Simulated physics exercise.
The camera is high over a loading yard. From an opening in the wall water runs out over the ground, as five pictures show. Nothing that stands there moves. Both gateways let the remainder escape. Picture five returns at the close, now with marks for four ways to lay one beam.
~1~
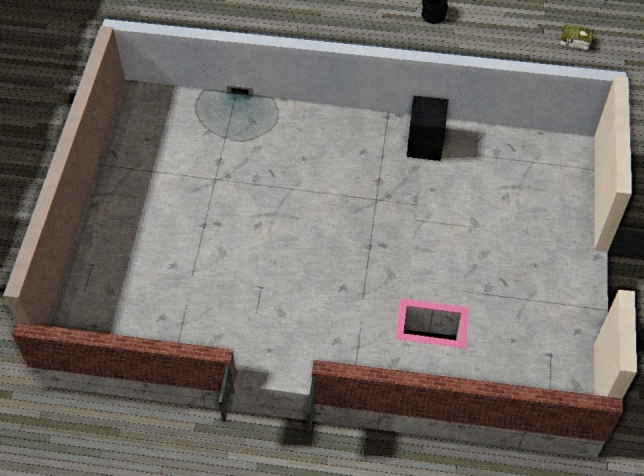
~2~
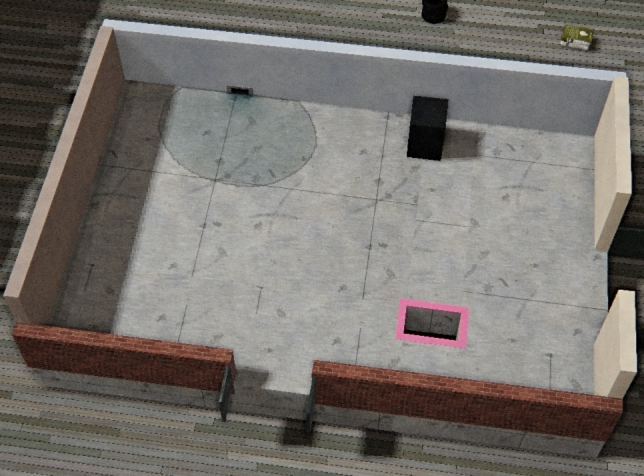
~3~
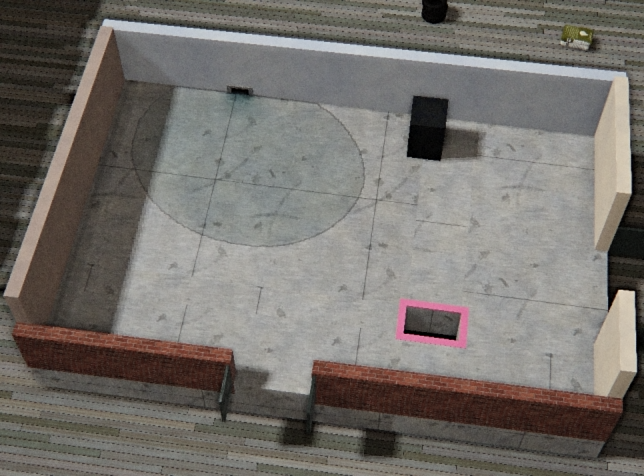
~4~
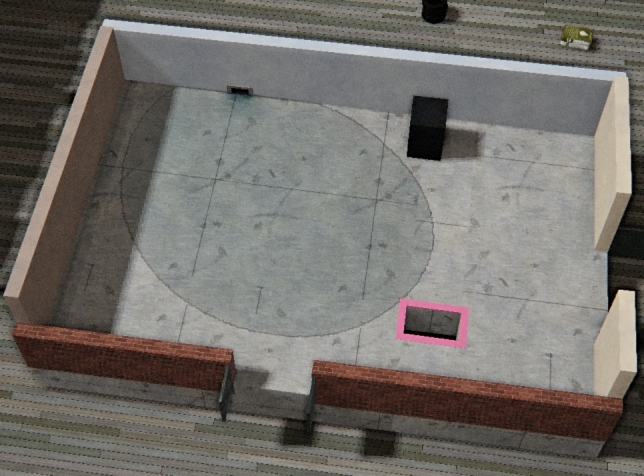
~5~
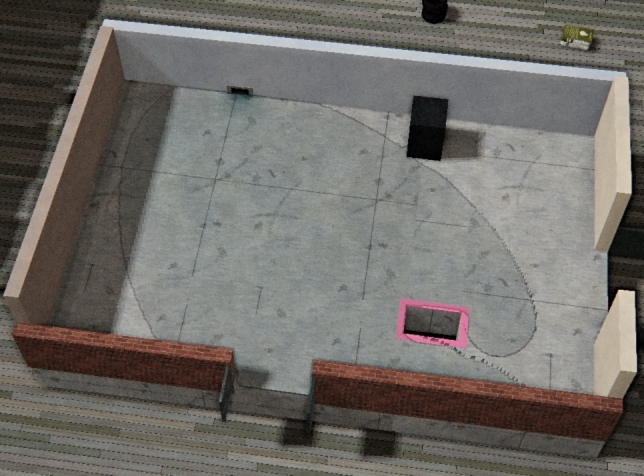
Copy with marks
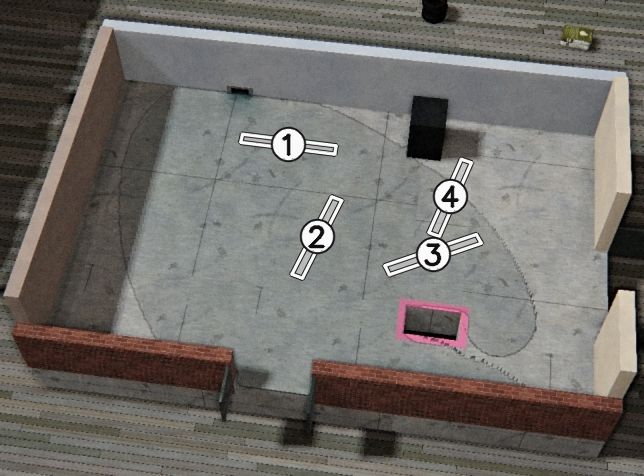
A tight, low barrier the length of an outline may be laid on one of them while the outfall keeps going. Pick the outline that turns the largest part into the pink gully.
Position 4 does it best.
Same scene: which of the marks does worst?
Here it is position 2.
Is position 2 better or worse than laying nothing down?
Position 2 is worse.
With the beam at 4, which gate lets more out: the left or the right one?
The right one.
On the marked copy, 1 from (241, 138) to (335, 149); 2 from (297, 276) to (336, 198); 3 from (387, 270) to (478, 238); 4 from (434, 234) to (466, 161).
Choosing 1, about 18 % of the stream runs into the pink gully, about 81 % out by the gates.
Choosing 2, about 8 % of the stream runs into the pink gully, about 91 % out by the gates.
Choosing 3, about 18 % of the stream runs into the pink gully, about 82 % out by the gates.
Choosing 4, about 29 % of the stream runs into the pink gully, about 71 % out by the gates.
